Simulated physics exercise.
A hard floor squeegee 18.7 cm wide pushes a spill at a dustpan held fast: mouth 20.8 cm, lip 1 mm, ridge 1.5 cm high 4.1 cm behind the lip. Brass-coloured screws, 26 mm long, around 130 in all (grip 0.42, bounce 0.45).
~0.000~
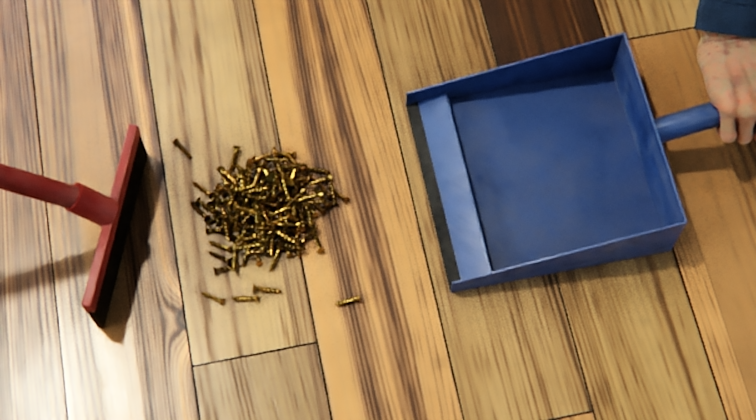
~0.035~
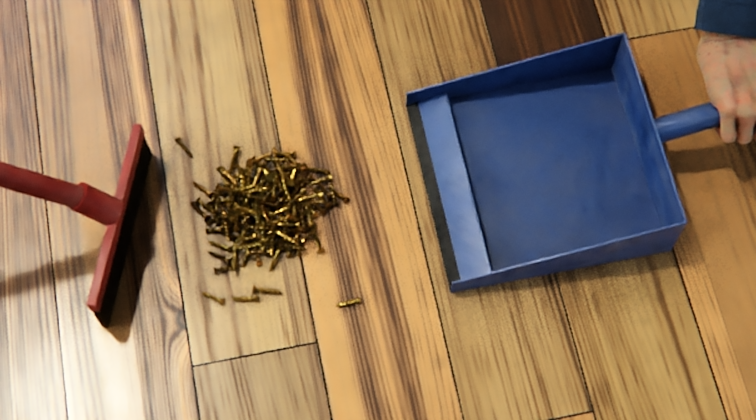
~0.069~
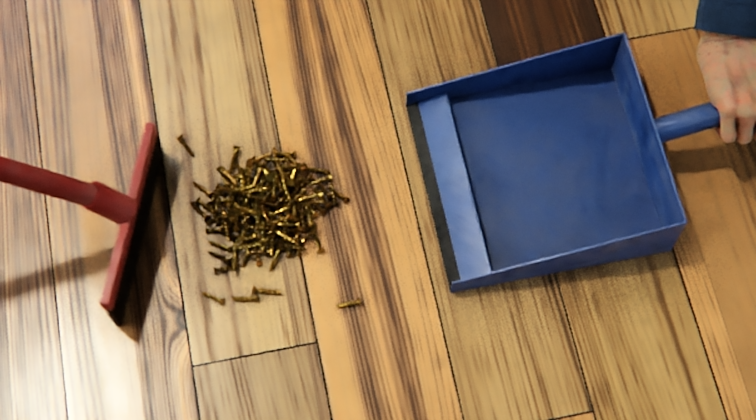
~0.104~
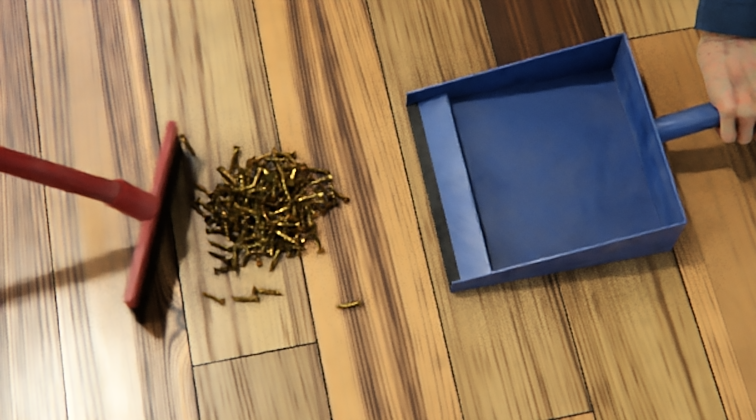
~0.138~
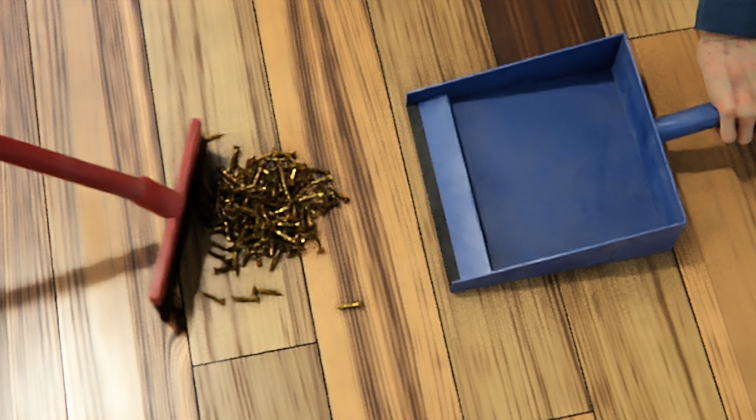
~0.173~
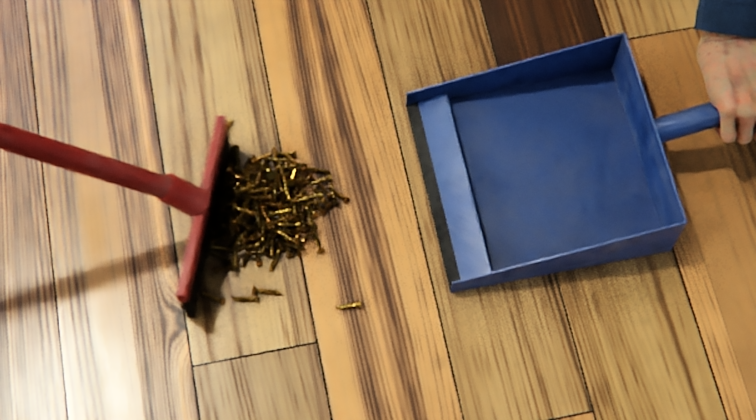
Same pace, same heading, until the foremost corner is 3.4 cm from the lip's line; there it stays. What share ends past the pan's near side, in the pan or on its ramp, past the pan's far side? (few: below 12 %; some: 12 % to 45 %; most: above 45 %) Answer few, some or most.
Near side few, pan some, far side few.
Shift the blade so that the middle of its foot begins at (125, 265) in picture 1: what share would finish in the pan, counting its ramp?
Some 20 per cent.
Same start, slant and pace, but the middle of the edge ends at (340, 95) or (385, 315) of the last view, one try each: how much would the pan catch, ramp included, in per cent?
About 0 and 10 per cent.
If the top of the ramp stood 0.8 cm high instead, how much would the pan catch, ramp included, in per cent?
In that case some 25 per cent.
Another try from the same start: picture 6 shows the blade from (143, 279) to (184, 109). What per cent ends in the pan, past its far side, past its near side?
Pan 0, far 0, near 0.
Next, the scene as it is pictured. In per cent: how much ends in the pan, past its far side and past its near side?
Near side 5, pan 20, far side 0.
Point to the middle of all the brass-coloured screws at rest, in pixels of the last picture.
Near (416, 207).
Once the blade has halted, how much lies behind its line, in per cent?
About 5 per cent.
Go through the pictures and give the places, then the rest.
Blade from (90, 306) to (135, 133), moved 0.0 cm, 0 of the pieces shifted so far; middle of the pieces at (267, 211); pan at (554, 172), in the first picture.
Blade from (95, 306) to (139, 133), moved 0.4 cm, 0 of the pieces shifted so far; middle of the pieces at (267, 211), in the second picture.
Blade from (108, 304) to (151, 132), moved 1.6 cm, 1 of the pieces shifted so far; middle of the pieces at (267, 211), in the third picture.
Blade from (131, 302) to (173, 129), moved 3.7 cm, 1 of the pieces shifted so far; middle of the pieces at (267, 211), in the fourth picture.
Blade from (156, 299) to (197, 127), moved 6.1 cm, 4 of the pieces shifted so far; middle of the pieces at (267, 211), in the fifth picture.
Blade from (183, 296) to (222, 124), moved 8.5 cm, 27 of the pieces shifted so far; middle of the pieces at (268, 211); pan at (554, 172). The blade's pace is about 0.69 m/s, heading 5 degrees towards the viewer's side, in the sixth picture.
Then, at 0.29 s, middle of the blade 14 cm from the lip; 0 % over the lip, far side 0 %, near side 0 %.
Then, at 0.38 s, middle of the blade 8 cm from the lip; 0 % over the lip, far side 0 %, near side 0 %.
After 0.59 s, middle of the blade 7 cm from the lip; 20 % over the lip, far side 0 %, near side 5 %.
In the end, at 1.5 s, near side 5 %, pan 20 %, far side 0 %, in front of the lip or behind the blade 75 %.
